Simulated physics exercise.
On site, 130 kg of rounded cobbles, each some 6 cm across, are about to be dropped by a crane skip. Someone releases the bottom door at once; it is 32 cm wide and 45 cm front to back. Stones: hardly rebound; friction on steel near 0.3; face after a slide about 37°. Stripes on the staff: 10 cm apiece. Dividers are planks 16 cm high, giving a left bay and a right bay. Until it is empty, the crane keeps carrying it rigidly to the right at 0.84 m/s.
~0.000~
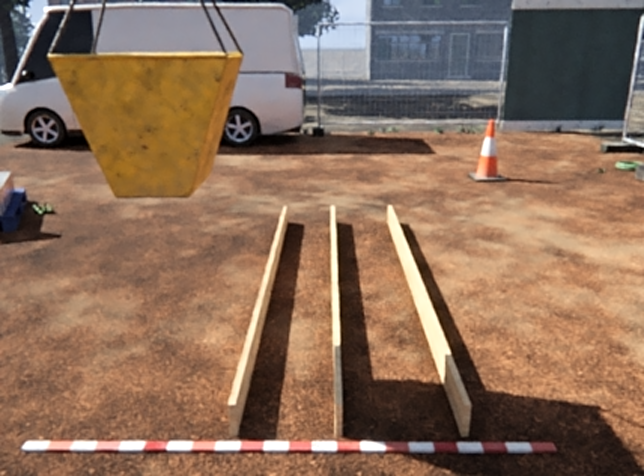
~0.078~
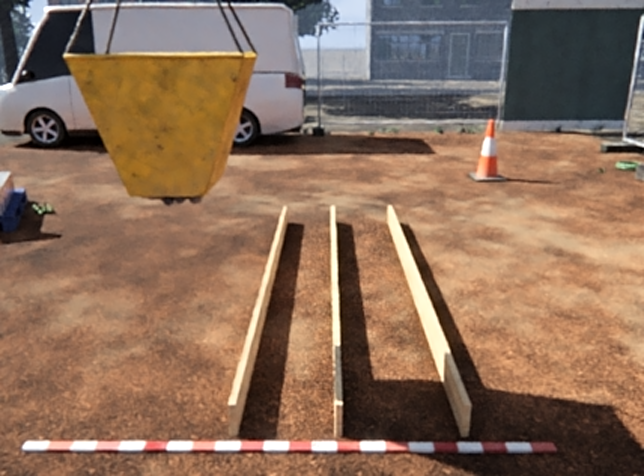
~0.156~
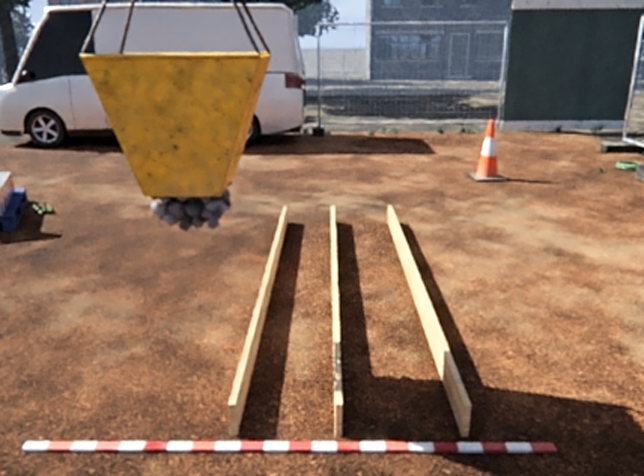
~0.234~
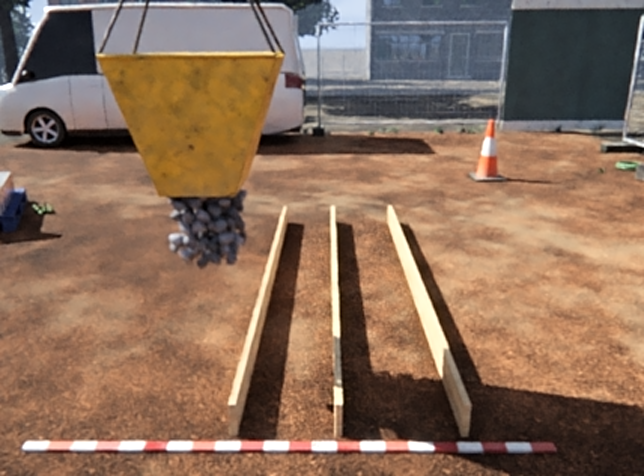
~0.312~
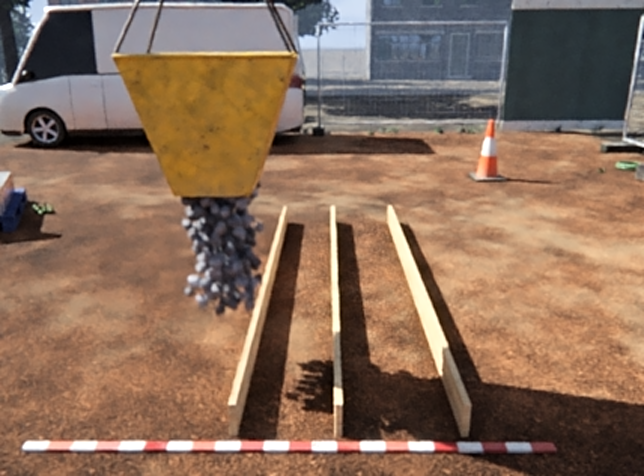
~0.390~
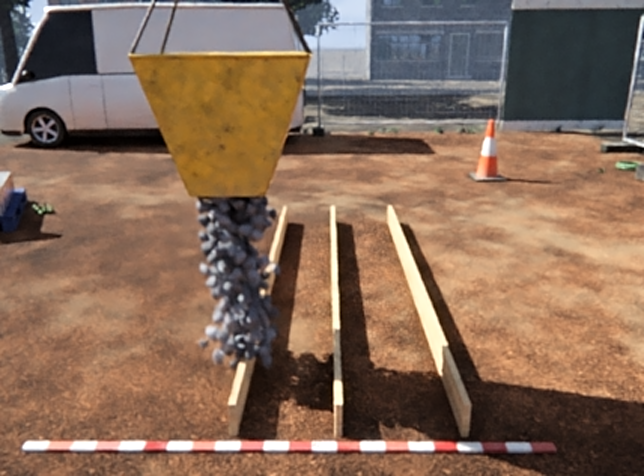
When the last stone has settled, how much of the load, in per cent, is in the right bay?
Roughly 8 in every hundred.
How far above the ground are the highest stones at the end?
Roughly 24 centimetres.
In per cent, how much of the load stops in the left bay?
Around 75 in a hundred of the load.
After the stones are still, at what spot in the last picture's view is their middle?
About (293, 358).
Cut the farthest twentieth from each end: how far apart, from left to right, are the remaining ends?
About 110 cm.
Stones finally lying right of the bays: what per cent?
About 0 per cent of it.
After 0.7 s, 0 % in the crane skip, 15 % falling or lying left of the bays, 85 % falling or lying in the left bay; the stones farthest right are at (330, 351).
After 1.1 s, 0 % in the crane skip, 16 % falling or lying left of the bays, 77 % falling or lying in the left bay, 8 % falling or lying in the right bay; the stones farthest right are at (427, 356).
After 1.7 s, 0 % in the crane skip, 16 % falling or lying left of the bays, 77 % falling or lying in the left bay, 8 % falling or lying in the right bay; the stones farthest right are at (432, 360).
After 2.6 s, 0 % in the crane skip, 16 % falling or lying left of the bays, 77 % falling or lying in the left bay, 8 % falling or lying in the right bay; the stones farthest right are at (432, 360).
After 4.5 s, 0 % in the crane skip, 16 % left of the bays, 77 % in the left bay, 8 % in the right bay; the stones farthest right are at (432, 360).
